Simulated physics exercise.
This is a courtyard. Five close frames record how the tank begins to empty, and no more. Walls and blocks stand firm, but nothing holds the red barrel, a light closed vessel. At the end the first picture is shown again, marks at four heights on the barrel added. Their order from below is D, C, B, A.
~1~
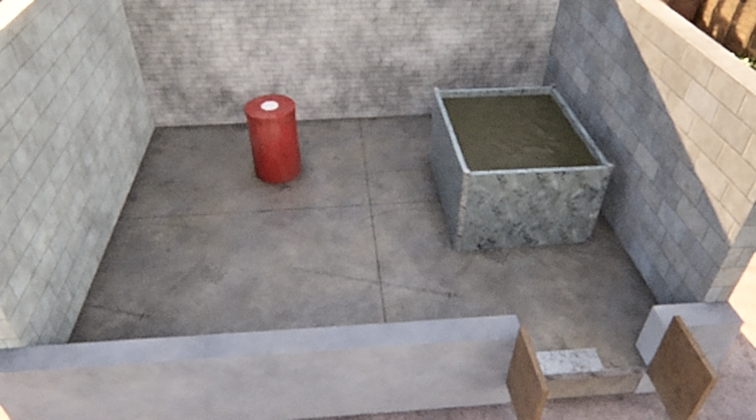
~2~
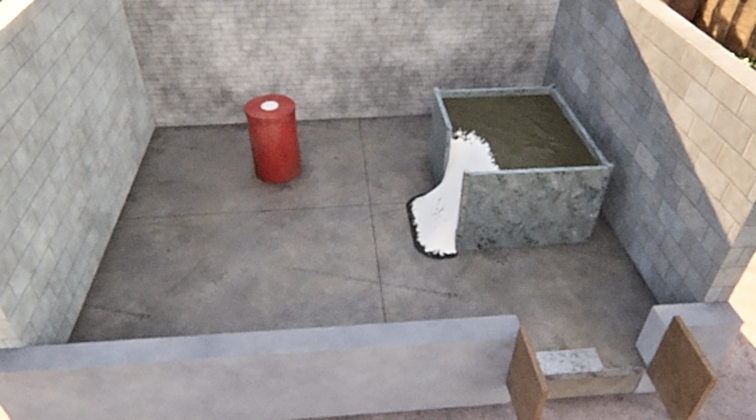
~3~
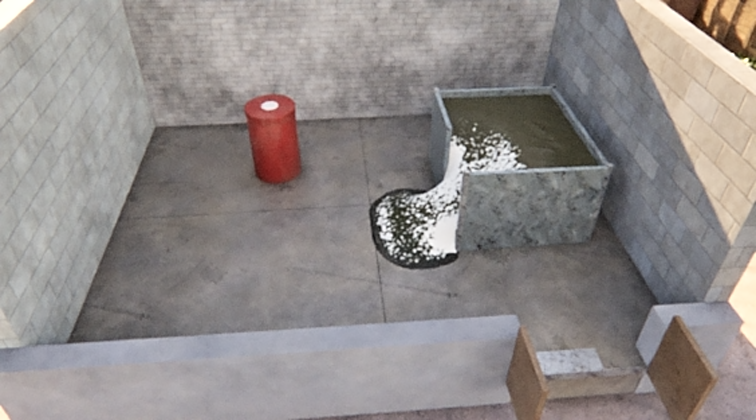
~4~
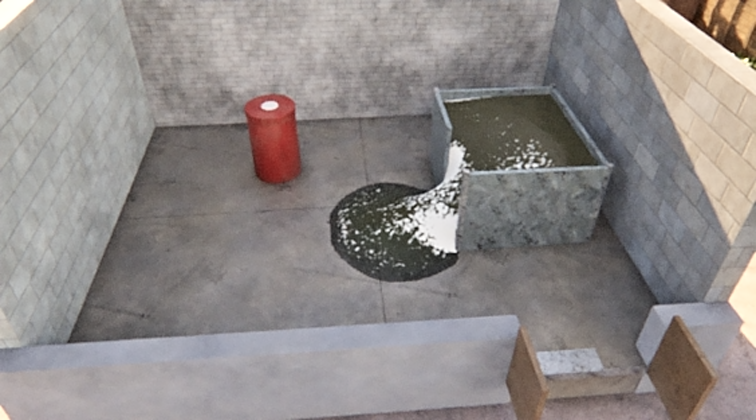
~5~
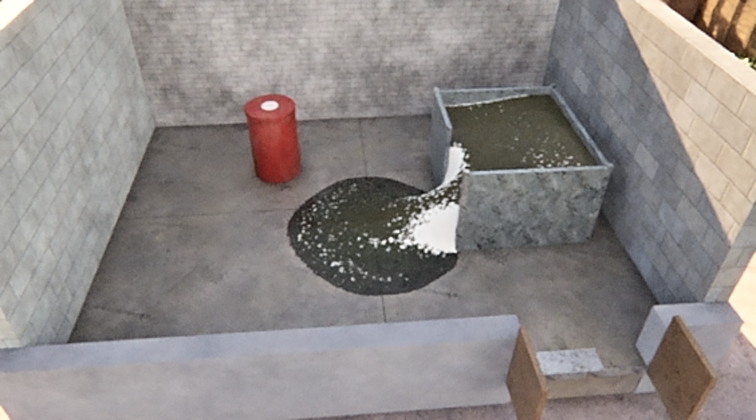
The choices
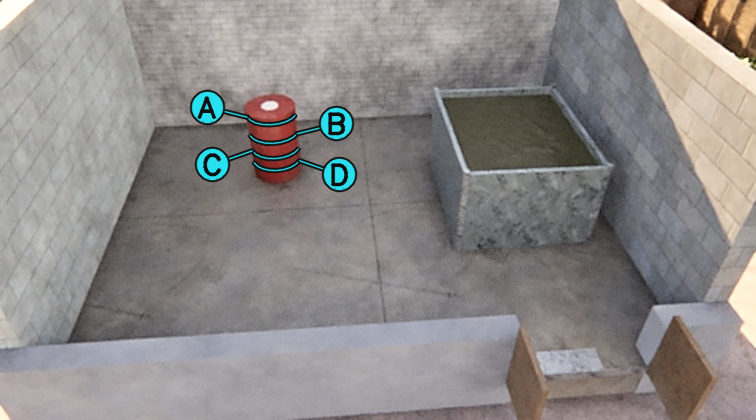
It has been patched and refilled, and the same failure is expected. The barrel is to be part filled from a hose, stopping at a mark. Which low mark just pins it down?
Line D just does it.
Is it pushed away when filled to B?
No, not at all.
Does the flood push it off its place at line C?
No, not at all.
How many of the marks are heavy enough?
All of them.
In cyan, A at (270, 124); B at (272, 143); C at (274, 158); D at (276, 170); from the bottom up D, C, B, A.
If A is chosen, it does not move.
If B is chosen, it does not move.
If C is chosen, it does not move.
If D is chosen, it does not move.
